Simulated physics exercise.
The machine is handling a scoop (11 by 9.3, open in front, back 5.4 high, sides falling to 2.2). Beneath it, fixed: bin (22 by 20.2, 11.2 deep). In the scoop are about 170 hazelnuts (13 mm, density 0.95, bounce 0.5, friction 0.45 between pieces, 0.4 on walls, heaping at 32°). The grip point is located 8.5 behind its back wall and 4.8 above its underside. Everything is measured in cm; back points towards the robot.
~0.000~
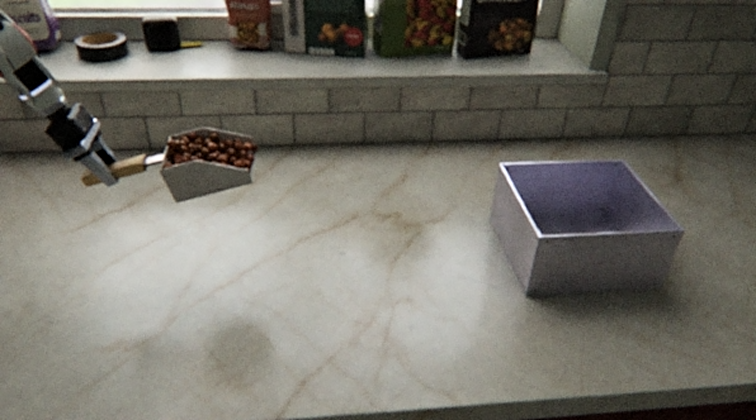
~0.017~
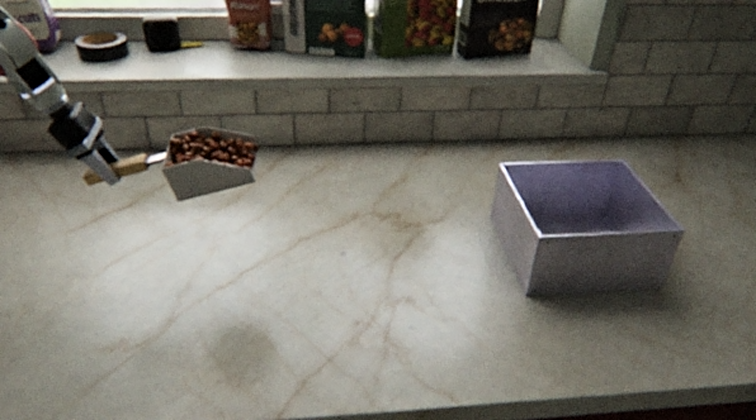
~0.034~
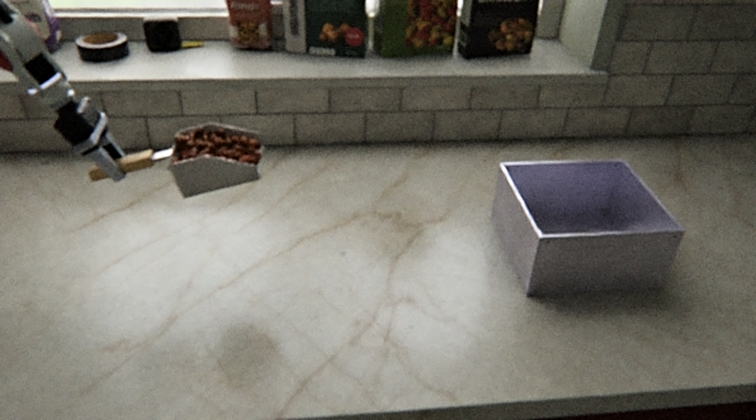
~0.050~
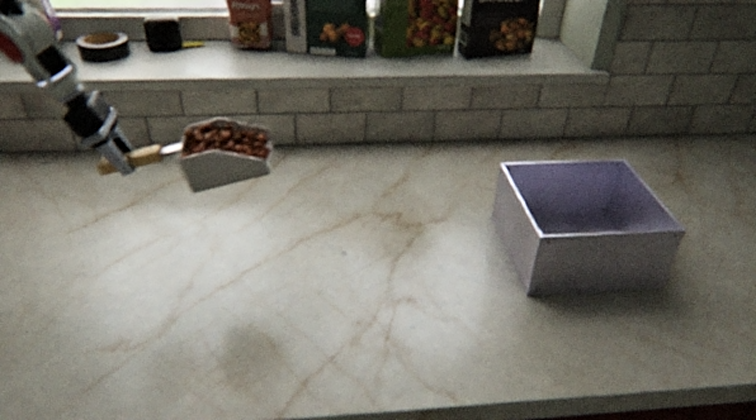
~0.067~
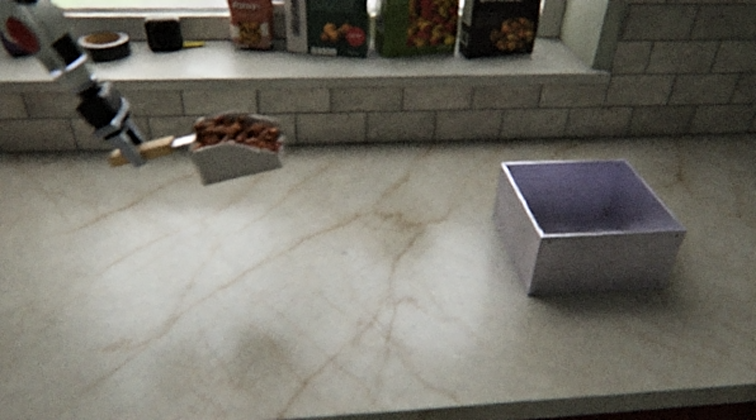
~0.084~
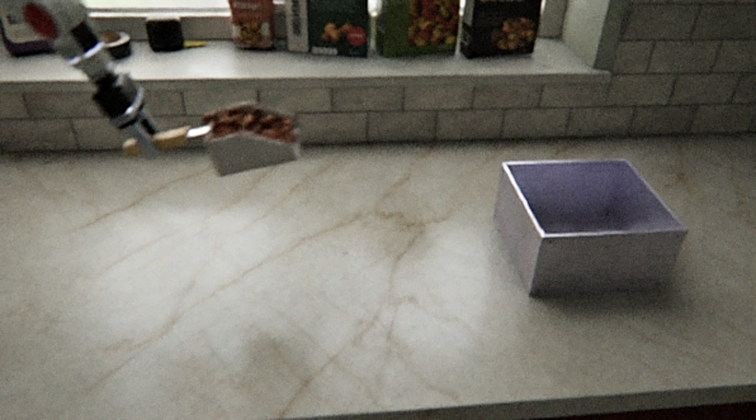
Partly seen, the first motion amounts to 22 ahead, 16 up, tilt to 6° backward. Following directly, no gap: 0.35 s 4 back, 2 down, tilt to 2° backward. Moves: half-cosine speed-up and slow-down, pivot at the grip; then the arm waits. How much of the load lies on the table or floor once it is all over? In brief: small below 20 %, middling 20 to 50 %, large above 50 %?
Small.
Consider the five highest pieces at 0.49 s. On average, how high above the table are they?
About 16 cm above the table.
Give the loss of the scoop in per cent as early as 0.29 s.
Share gone: Around 85 %.
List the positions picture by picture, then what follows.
The scoop floor at (210, 174), tilted 15° backward; upper third of the load around (199, 151), from x 165 to 255, top at y 135; 171 on the scoop, in the first frame.
The scoop floor at (212, 173), tilted 15° backward; upper third of the load around (201, 151), from x 170 to 255, top at y 135, in the second frame.
The scoop floor at (218, 170), tilted 15° backward; upper third of the load around (206, 147), from x 175 to 255, top at y 130, in the third frame.
The scoop floor at (227, 165), tilted 14° backward; upper third of the load around (215, 142), from x 185 to 265, top at y 125, in the fourth frame.
The scoop floor at (238, 158), tilted 13° backward; upper third of the load around (227, 134), from x 195 to 280, top at y 120, in the fifth frame.
The scoop floor at (253, 150), tilted 13° backward; upper third of the load around (242, 126), from x 205 to 295, top at y 110; 171 on the scoop, in the sixth frame.
After 0.29 s, tilted 6° backward, highest piece 37 above the table; 26 on the scoop, 145 in flight or on a rim.
After 0.49 s, tilted 3° backward, highest piece 17 above the table; 147 in the bin, 24 in flight or on a rim.
After 0.79 s, tilted 2° backward, highest piece 6 above the table; 152 in the bin, 19 on the table or floor.
After 1.84 s, tilted 2° backward, highest piece 3 above the table; 152 in the bin, 19 on the table or floor.
In the end, 152 in the bin, 19 on the table or floor. That is 11 % on the table or floor.
